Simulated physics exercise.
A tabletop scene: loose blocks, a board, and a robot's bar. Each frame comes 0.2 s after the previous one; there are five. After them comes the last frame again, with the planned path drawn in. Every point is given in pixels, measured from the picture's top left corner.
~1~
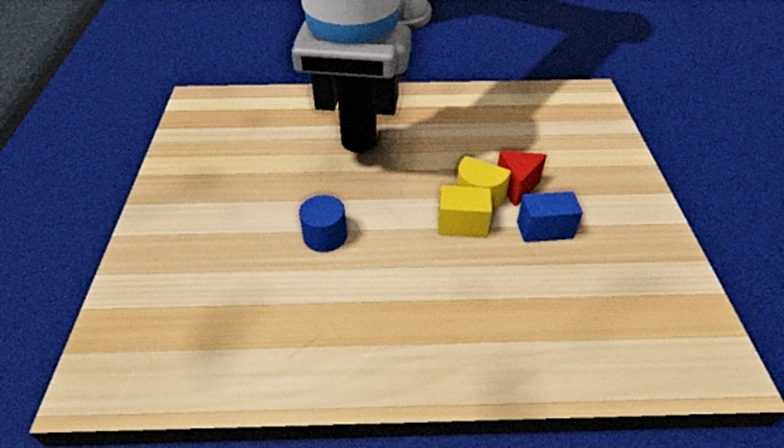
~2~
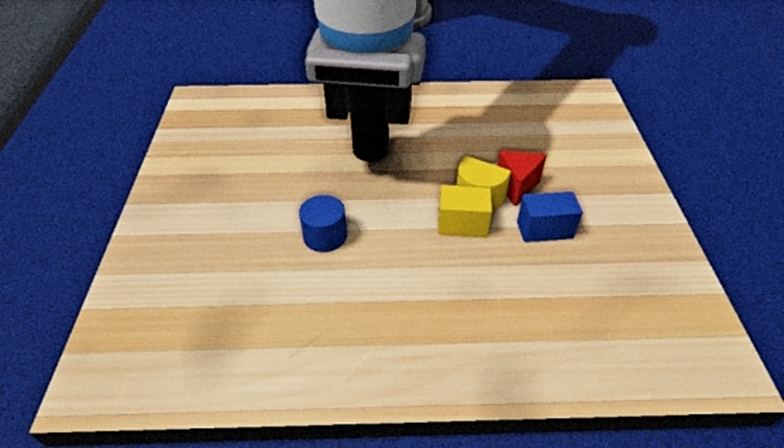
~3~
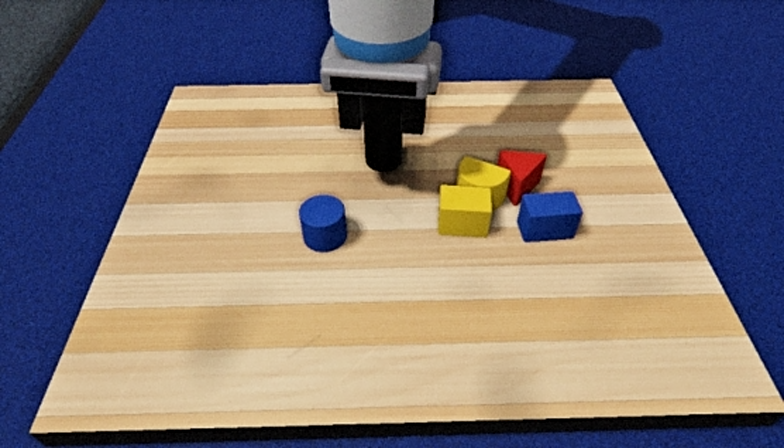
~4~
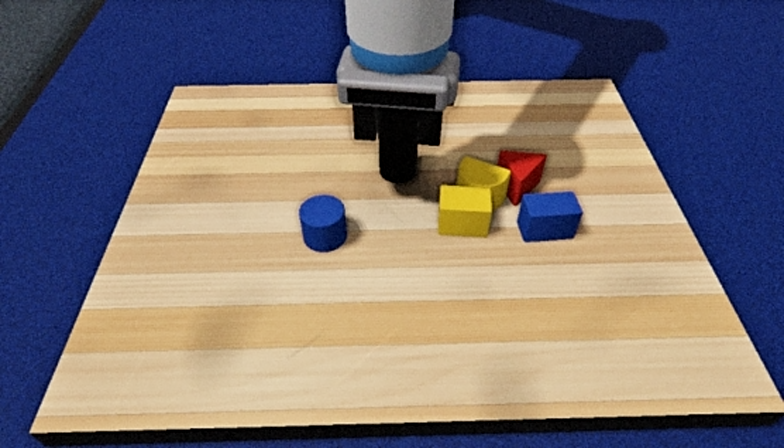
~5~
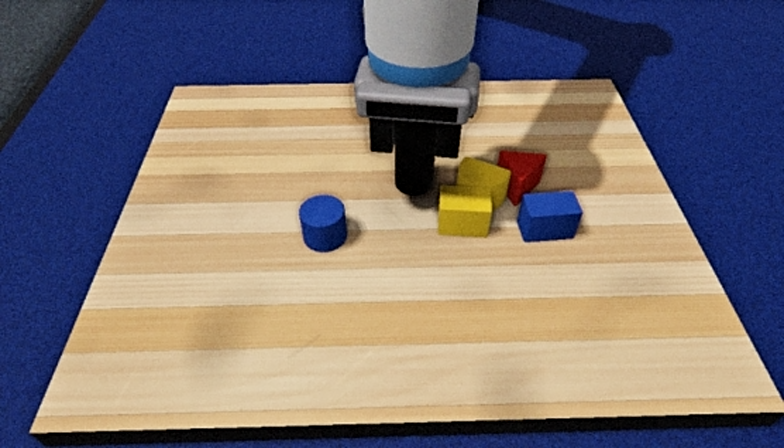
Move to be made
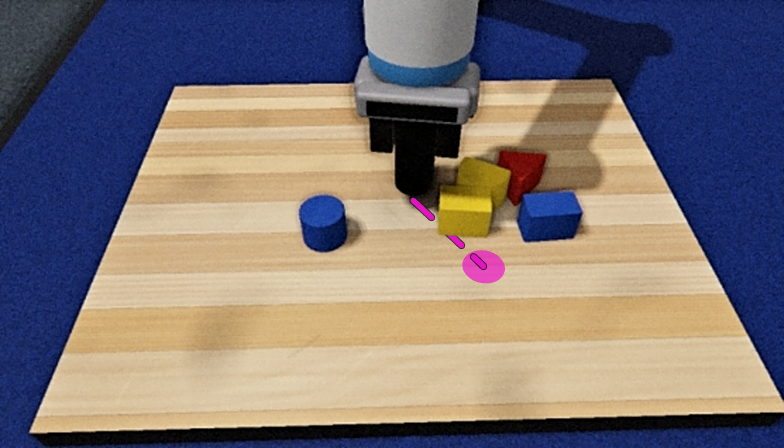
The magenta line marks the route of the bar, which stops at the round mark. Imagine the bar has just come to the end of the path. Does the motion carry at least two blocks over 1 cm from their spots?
I'd say yes.
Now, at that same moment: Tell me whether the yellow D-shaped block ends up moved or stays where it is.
Still in place.
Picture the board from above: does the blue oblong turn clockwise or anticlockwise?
Looking down: Anticlockwise.
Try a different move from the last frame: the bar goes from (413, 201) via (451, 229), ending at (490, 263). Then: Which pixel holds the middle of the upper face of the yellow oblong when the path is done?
It should be at about (547, 238).
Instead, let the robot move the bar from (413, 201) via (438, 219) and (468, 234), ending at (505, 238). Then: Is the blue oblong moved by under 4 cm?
Yes, that is how it ends up.
Path on the board, from (413, 201) to (484, 266).
The first path, step by step. One third of the way, bar at (437, 204); yellow oblong at (485, 206).
Two thirds of the way, bar at (462, 226); yellow oblong at (511, 216), turned 15° anticlockwise; blue oblong at (559, 202).
At the end, bar at (487, 249); yellow oblong at (531, 226), turned 30° anticlockwise; yellow D-shaped block in place; blue oblong at (568, 202), turned 20° anticlockwise.
